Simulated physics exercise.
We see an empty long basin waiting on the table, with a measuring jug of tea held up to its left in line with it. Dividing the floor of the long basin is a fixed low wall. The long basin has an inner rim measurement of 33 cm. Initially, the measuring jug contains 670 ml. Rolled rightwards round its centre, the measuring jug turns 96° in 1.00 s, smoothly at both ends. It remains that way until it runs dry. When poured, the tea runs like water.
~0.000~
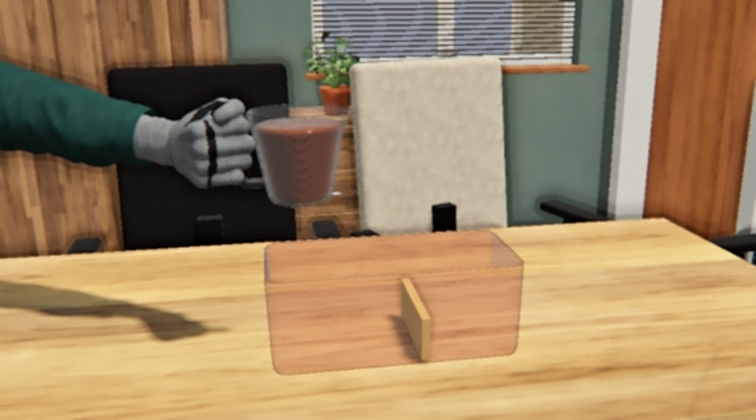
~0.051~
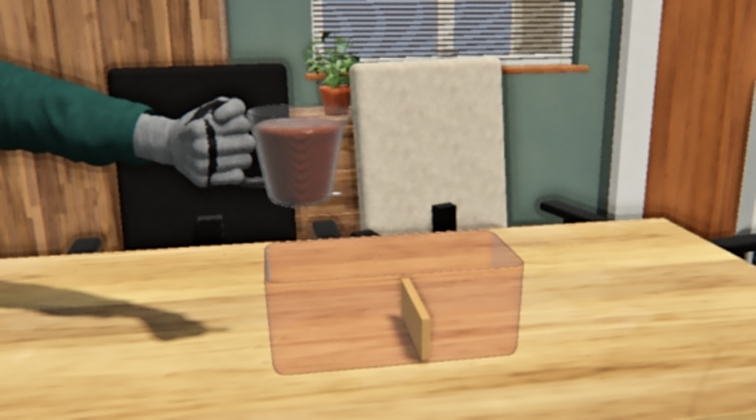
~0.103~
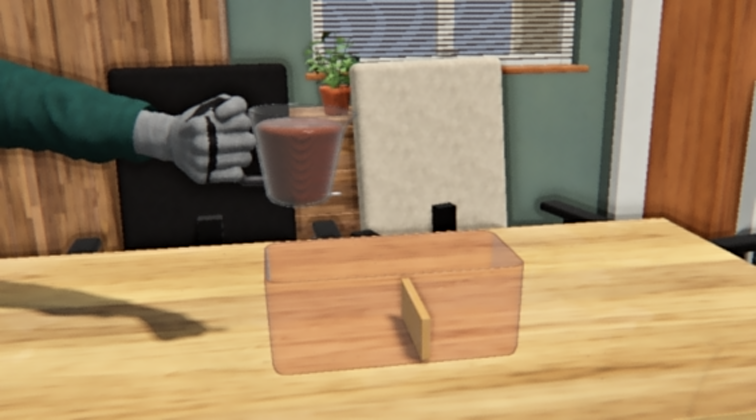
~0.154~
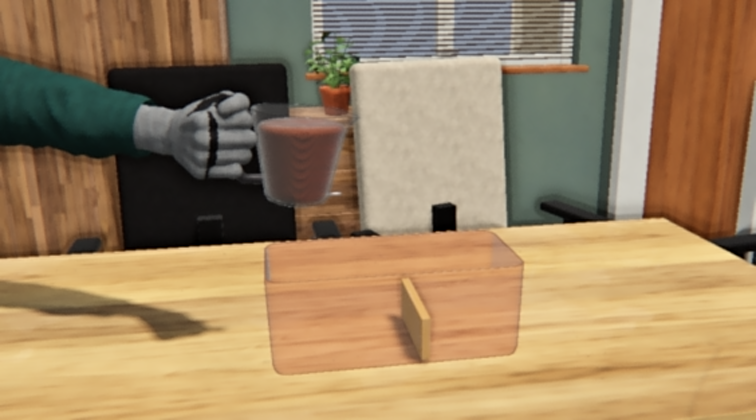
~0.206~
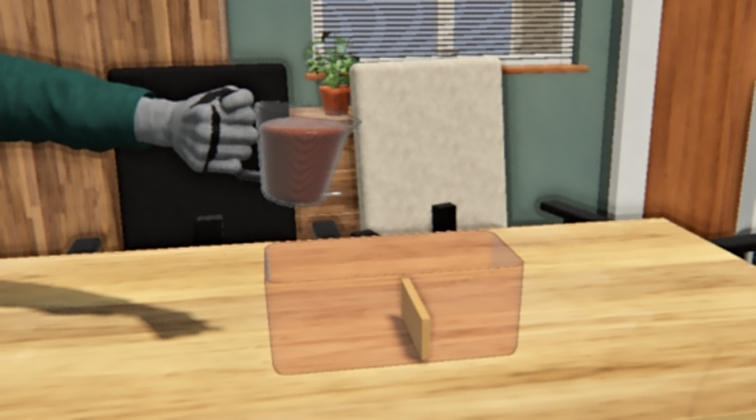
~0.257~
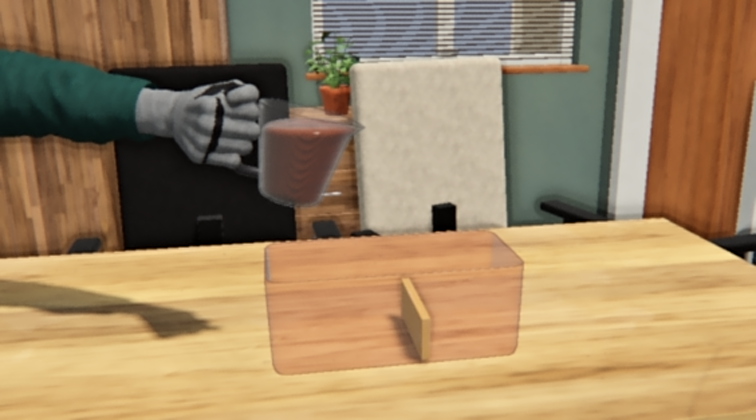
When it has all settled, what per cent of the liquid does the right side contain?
The right side contains about 38 per cent.
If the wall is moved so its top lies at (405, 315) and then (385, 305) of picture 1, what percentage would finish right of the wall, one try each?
Try 1: 65 %; try 2: 95 %.
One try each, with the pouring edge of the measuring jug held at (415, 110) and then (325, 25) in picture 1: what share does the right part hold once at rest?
95 and 20 %.
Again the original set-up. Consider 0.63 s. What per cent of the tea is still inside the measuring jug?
I'd estimate some 68 % remains.
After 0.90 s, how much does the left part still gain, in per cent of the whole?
Roughly 34 in a hundred.
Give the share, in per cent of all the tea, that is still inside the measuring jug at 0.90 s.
Around 20 percent of it.
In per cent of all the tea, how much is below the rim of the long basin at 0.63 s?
I reckon close to 10 percent of it.
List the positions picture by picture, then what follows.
In the first frame, tilt 0°; pouring edge (356, 110); surface from (254, 125) to (343, 122); the long basin's rim runs from (265, 264) to (508, 248); the wall's top is at (415, 298).
In the second frame, tilt 1°; pouring edge (357, 111); surface from (253, 125) to (343, 122).
In the third frame, tilt 3°; pouring edge (358, 113); surface from (255, 124) to (343, 123).
In the fourth frame, tilt 6°; pouring edge (360, 116); surface from (257, 124) to (346, 124).
In the fifth frame, tilt 10°; pouring edge (363, 120); surface from (259, 125) to (349, 124).
In the sixth frame, tilt 15°; pouring edge (365, 126); surface from (262, 128) to (355, 126).
Then, 0.63 s in, the tilt is 67° and 69 per cent is still to pour, 2 is left of the wall and 7 right of it.
Then, 0.90 s in, the tilt is 94° and 19 per cent is still to pour, 27 is left of the wall and 36 right of it.
Then, 1.19 s in, the tilt is 96° and 1 per cent is still to pour, 58 is left of the wall and 38 right of it.
Then, 1.50 s in, the tilt is 96° and 0 per cent is still to pour, 61 is left of the wall and 38 right of it.
Finally, 61 per cent lies left of the wall, 38 right of it and 1 outside.
